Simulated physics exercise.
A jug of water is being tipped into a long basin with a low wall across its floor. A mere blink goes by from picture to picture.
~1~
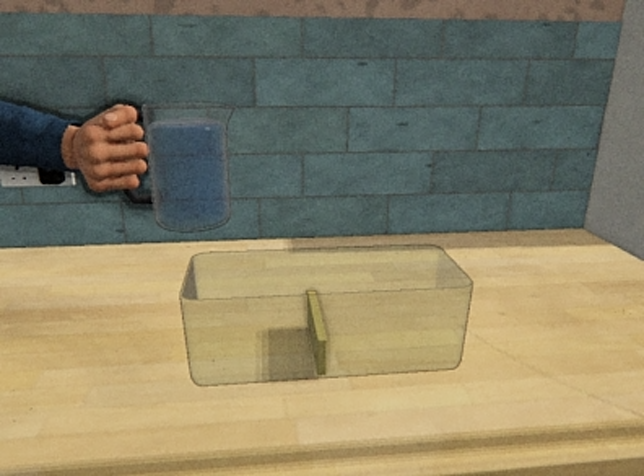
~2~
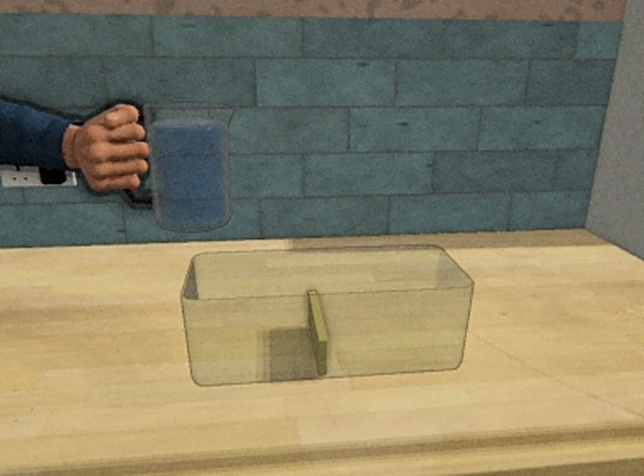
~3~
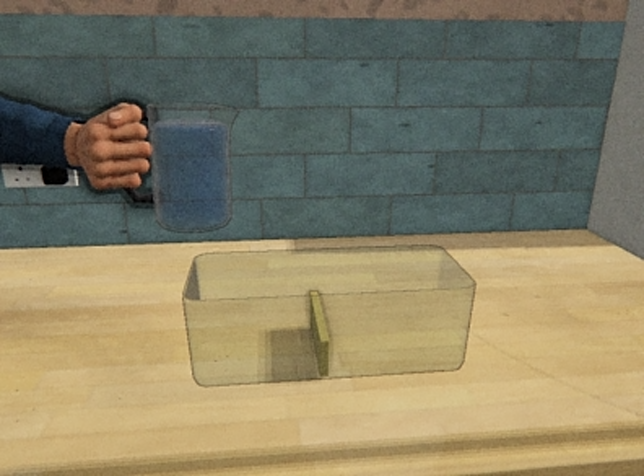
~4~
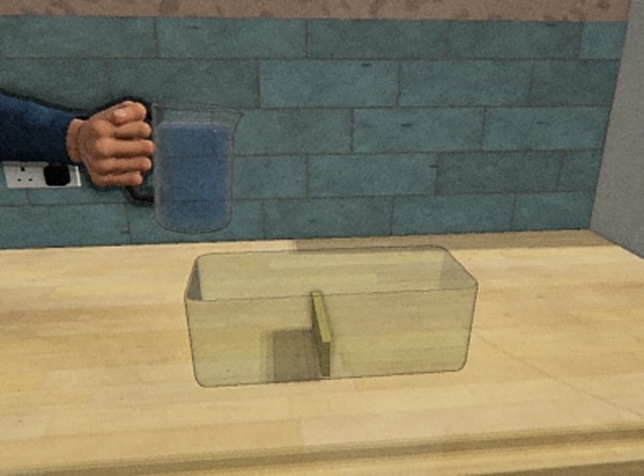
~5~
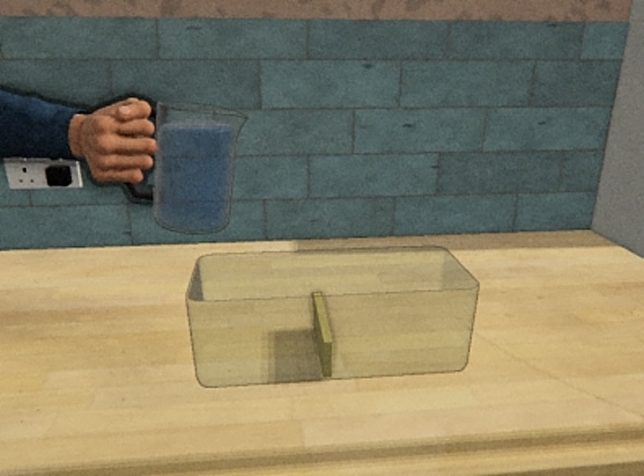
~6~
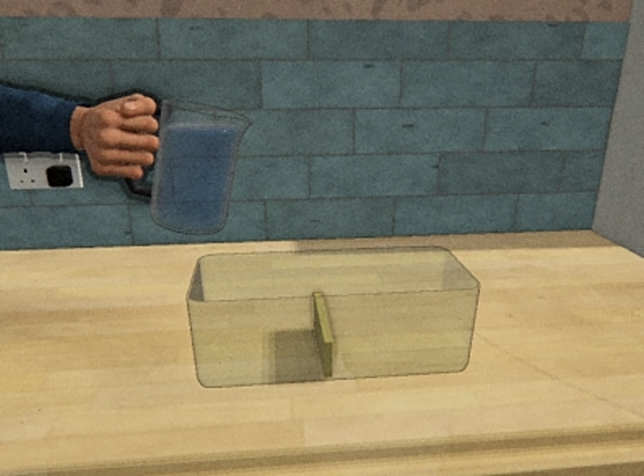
Jug of blue water held by a hand at left, tilting slightly to the right above a clear divided basin.
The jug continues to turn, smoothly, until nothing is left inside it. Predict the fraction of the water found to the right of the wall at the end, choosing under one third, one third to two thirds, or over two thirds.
Most likely the amount right of the wall will lie in the middle range, one third to two thirds.
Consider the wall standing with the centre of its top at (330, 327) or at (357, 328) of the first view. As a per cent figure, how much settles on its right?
Around 25 percent in try one and around 10 percent in try two.
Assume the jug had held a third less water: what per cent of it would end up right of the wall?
Some 20 parts in a hundred.
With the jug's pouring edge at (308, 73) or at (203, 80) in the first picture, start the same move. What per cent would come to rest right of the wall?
One after the other: 95 %, 0 %.
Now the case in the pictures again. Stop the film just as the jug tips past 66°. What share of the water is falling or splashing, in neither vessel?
Something like 10 per cent of it.
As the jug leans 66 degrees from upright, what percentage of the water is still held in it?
85 per cent, roughly.
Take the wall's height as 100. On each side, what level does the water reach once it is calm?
About 30 left, about 30 right.
A moment on, the tilt is 66° and 87 per cent is still to pour, 2 is left of the wall and 1 right of it.
Next, the tilt is 101° and 39 per cent is still to pour, 11 is left of the wall and 30 right of it.
Then the tilt is 109° and 3 per cent is still to pour, 43 is left of the wall and 50 right of it.
Later the tilt is 109° and 0 per cent is still to pour, 49 is left of the wall and 50 right of it.
In the end 49 per cent lies left of the wall, 50 right of it and 1 outside.
